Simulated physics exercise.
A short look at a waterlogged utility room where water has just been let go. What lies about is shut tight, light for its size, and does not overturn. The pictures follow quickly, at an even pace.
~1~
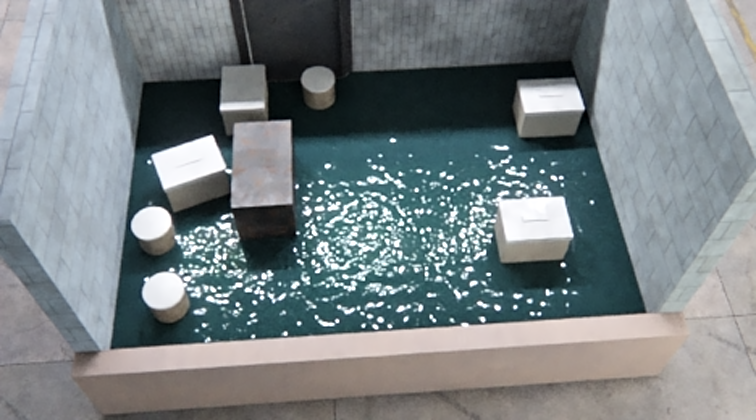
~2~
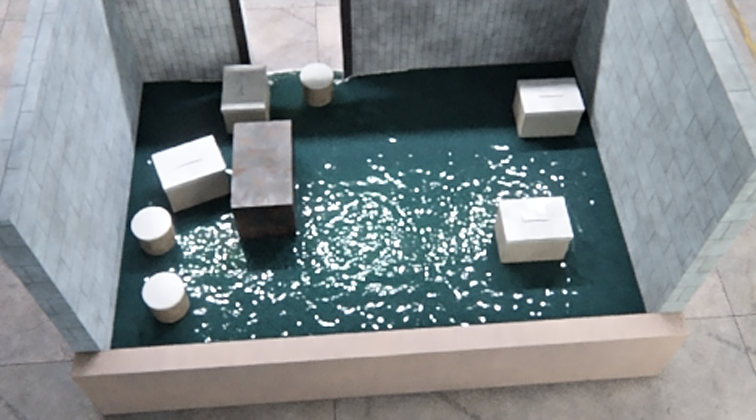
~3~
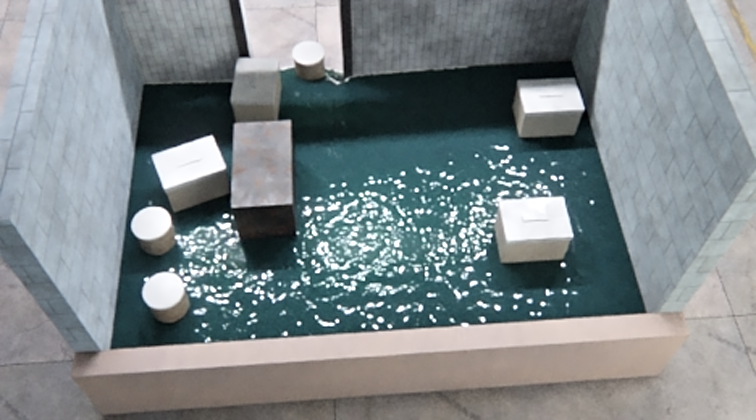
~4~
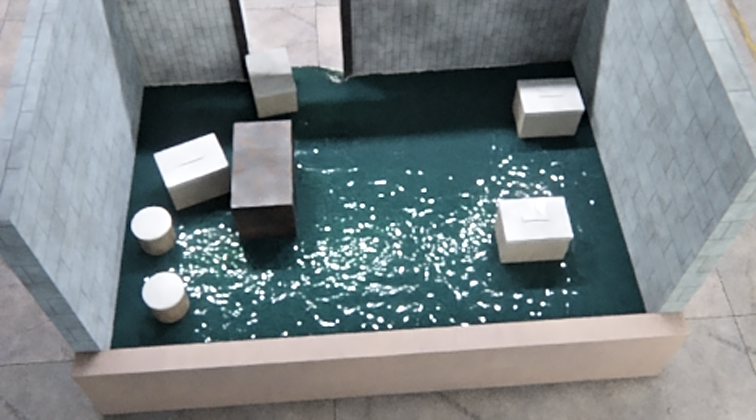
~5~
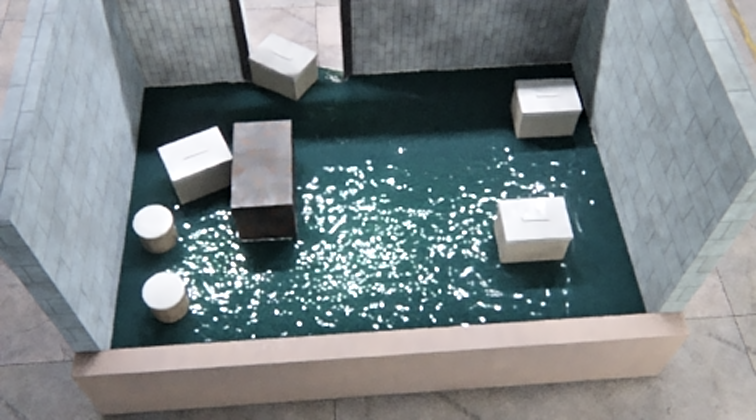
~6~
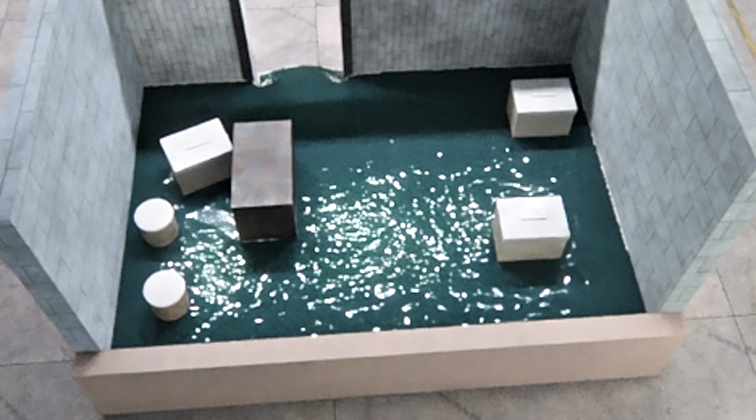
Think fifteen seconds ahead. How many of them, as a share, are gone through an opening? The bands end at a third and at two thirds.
It is one to two thirds.
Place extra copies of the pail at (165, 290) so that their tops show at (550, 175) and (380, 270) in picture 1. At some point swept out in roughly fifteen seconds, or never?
One after the other: No, kept in.
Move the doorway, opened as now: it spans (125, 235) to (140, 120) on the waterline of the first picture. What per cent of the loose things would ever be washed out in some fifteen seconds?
Close to 70 %.
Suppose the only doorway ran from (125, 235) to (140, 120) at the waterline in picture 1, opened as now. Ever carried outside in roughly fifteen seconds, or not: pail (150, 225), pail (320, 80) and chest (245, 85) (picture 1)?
In that order: Washed out, yes, through.
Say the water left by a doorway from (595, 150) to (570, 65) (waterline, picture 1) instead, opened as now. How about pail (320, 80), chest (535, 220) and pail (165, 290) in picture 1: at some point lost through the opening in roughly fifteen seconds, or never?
In that order: Gone, through, stays.
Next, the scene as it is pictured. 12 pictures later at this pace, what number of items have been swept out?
2 of them.
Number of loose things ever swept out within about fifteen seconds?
3 of them.
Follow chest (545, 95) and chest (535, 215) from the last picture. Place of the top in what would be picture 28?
Near (485, 83) and (483, 193).
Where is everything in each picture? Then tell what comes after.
A chest at (189, 162) floats; a pail at (151, 223) floats; 0 of 7 have shifted, in the first picture.
A chest at (189, 162) floats; a pail at (151, 223), afloat; 1 of 7 have shifted, in the second picture.
A chest at (189, 162), afloat; a pail at (151, 223) floats; 2 of 7 have shifted, in the third picture.
A chest at (191, 160) floats, close to its start; a pail at (151, 223), afloat; 2 of 7 have shifted, in the fourth picture.
A chest at (195, 153), afloat, close to its start; a pail at (153, 221) floats; 3 of 7 have shifted, in the fifth picture.
A chest at (197, 144), afloat, close to its start; a pail at (154, 215) floats, close to its start; 5 of 7 have shifted, in the sixth picture.
A moment on, 2 of 7 are out; 5 afloat.
Next, 2 of 7 are out; 5 afloat.
Later, 3 of 7 are out; 4 afloat.
In the end, 3 of 7 are out; 4 afloat.
